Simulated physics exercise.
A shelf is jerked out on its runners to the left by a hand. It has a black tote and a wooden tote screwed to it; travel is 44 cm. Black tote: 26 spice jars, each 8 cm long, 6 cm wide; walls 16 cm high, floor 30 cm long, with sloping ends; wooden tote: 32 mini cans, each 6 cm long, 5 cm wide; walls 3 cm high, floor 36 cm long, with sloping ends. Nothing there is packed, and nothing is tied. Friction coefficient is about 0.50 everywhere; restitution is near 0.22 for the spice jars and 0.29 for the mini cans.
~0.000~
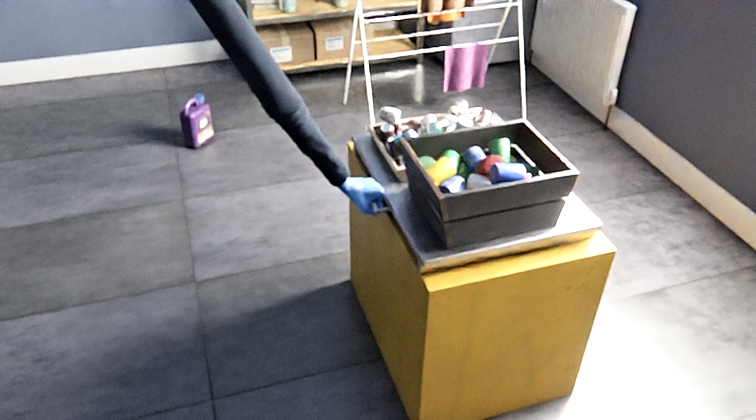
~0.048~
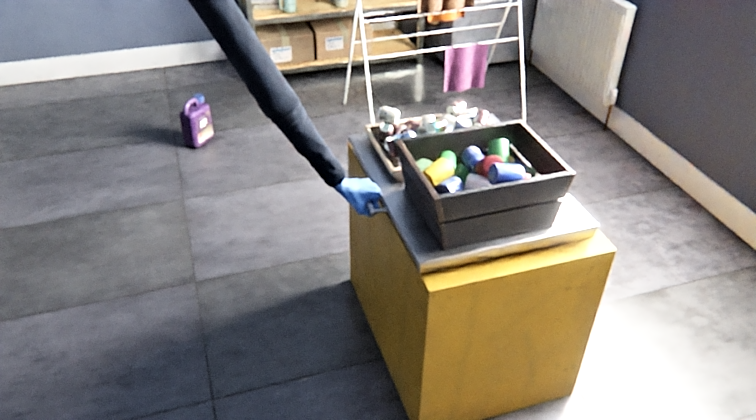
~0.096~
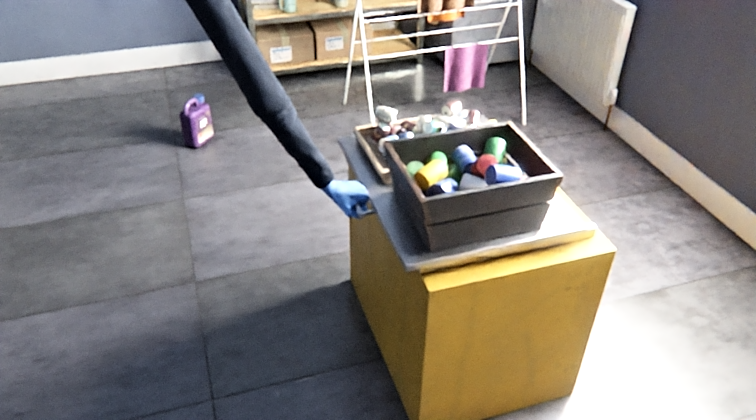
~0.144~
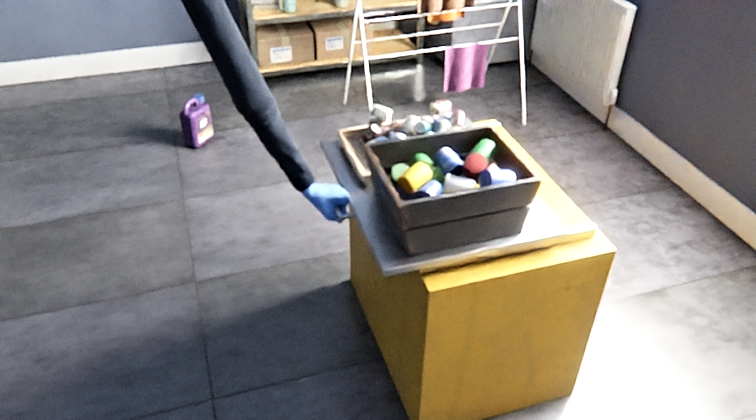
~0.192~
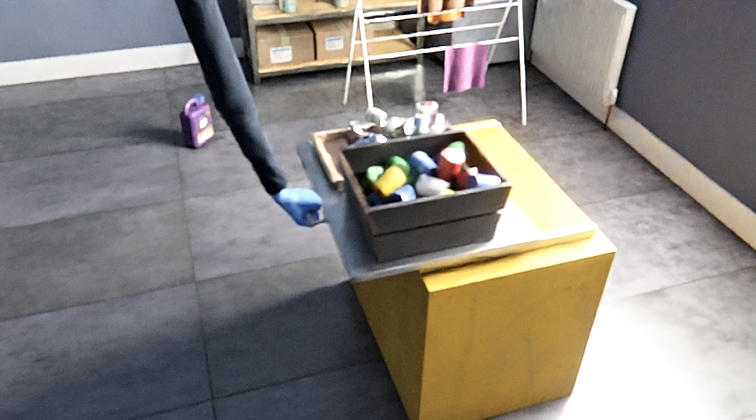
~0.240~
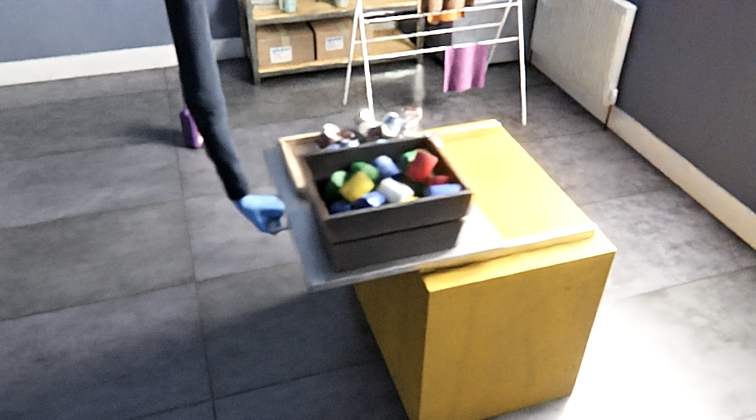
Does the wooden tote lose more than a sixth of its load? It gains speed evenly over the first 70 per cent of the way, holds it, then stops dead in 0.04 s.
Yes.
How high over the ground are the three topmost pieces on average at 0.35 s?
Roughly 86 centimetres.
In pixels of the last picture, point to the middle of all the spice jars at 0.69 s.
Near (327, 219).
After 0.27 s, the runners reach their end.
After 0.35 s, 0 of 26 out of the black tote and 5 of 32 out of the wooden tote.
After 0.47 s, 0 of 26 out of the black tote and 11 of 32 out of the wooden tote.
After 0.69 s, 0 of 26 out of the black tote and 17 of 32 out of the wooden tote.
Outcome (at 1.13 s), 0 of 26 out of the black tote and 17 of 32 out of the wooden tote. Asked share, 17 of 32, 53 per cent.
